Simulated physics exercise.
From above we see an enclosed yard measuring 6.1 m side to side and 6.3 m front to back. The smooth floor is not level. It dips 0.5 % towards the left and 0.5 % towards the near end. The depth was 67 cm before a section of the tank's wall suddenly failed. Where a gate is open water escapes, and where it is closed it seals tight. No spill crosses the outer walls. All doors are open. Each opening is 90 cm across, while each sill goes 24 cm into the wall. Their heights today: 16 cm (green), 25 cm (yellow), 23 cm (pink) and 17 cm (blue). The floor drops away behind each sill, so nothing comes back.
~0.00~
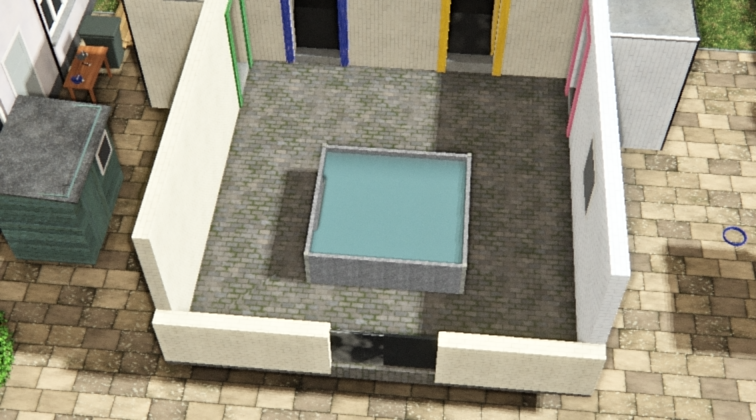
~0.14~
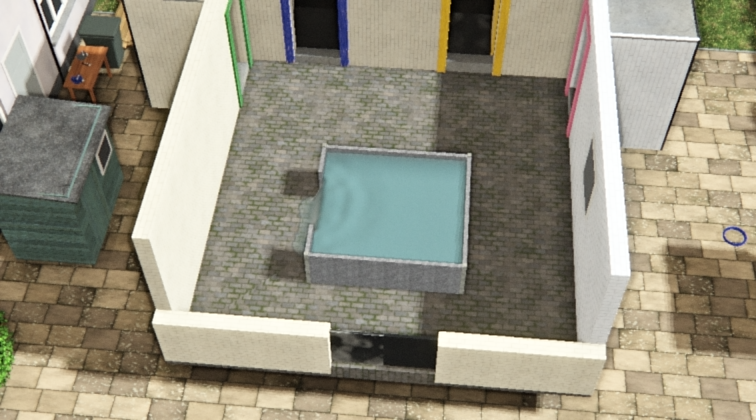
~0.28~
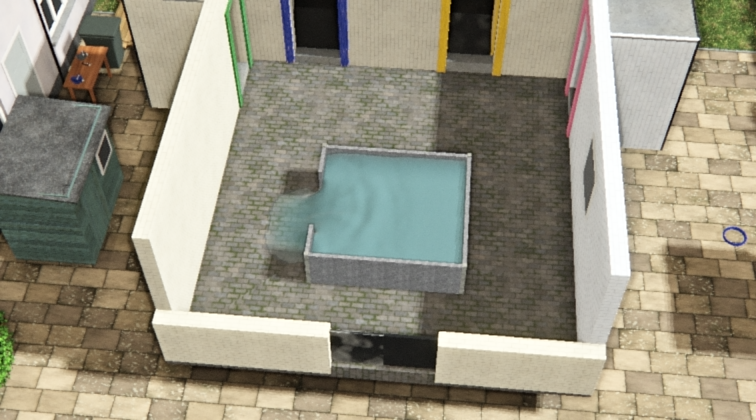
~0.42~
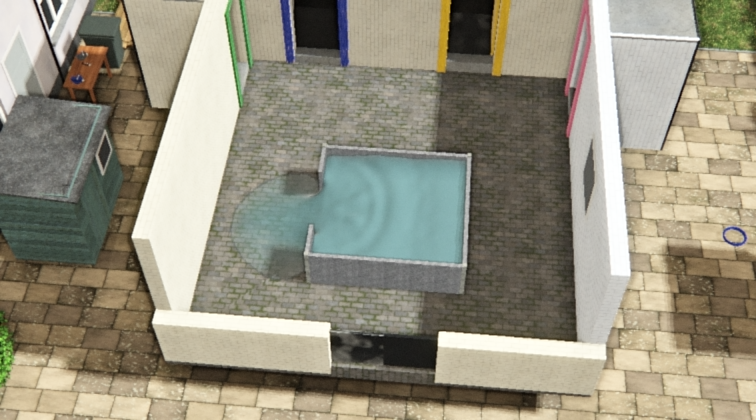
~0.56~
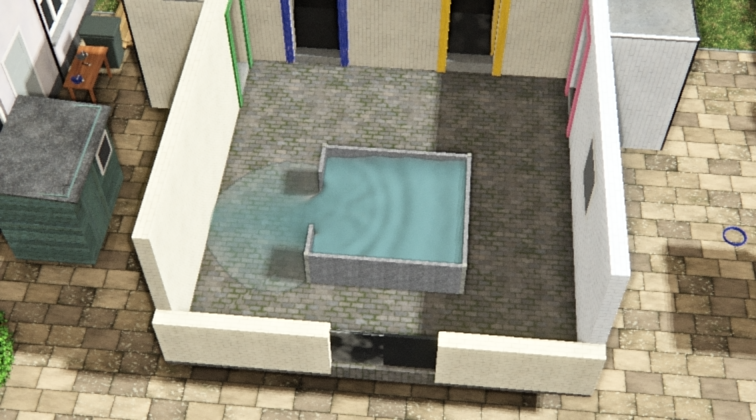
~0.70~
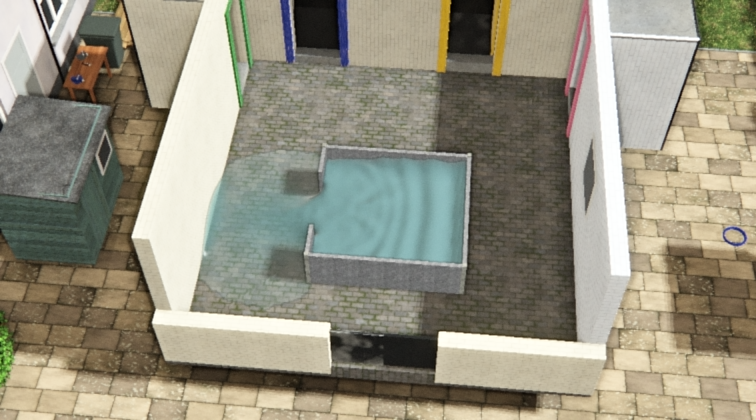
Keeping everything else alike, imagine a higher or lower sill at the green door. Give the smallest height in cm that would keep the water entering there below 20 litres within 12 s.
Roughly 15 cm.
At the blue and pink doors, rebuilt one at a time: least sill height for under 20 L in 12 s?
Roughly 15 cm at blue and 9.5 cm at pink.
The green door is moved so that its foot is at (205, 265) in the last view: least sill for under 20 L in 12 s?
Around 30 cm would do it.
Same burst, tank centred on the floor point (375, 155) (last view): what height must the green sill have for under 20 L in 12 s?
Then roughly 23 cm.
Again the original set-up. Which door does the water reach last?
Coming last is the pink one.
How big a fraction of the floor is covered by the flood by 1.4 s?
Around 20 per cent of the free floor.
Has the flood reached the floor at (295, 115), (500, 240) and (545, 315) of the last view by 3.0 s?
In order: Soaked, untouched, untouched.
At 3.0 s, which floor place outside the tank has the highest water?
Around pixel (183, 340).
After 1.4 s water covers 20 % of the floor, deepest (44 cm) near (212, 220); it has not reached the green door.
After 3.0 s water covers 45 % of the floor, deepest (38 cm) near (183, 340); 9 cm at the green door, 0 litres in over its 16 cm sill.
After 12.0 s water covers 95 % of the floor, deepest (15 cm) near (368, 93); 10 cm at the green door, 14 litres in over its 16 cm sill.
At the green door as built, the water arrived by 1.6 s and peaked near 15 cm at 4.6 s.
With a sill of 12 cm, 42 litres would have come in within the 12 s; with 19 cm, 5 litres. So under 20 litres takes about 15 cm.
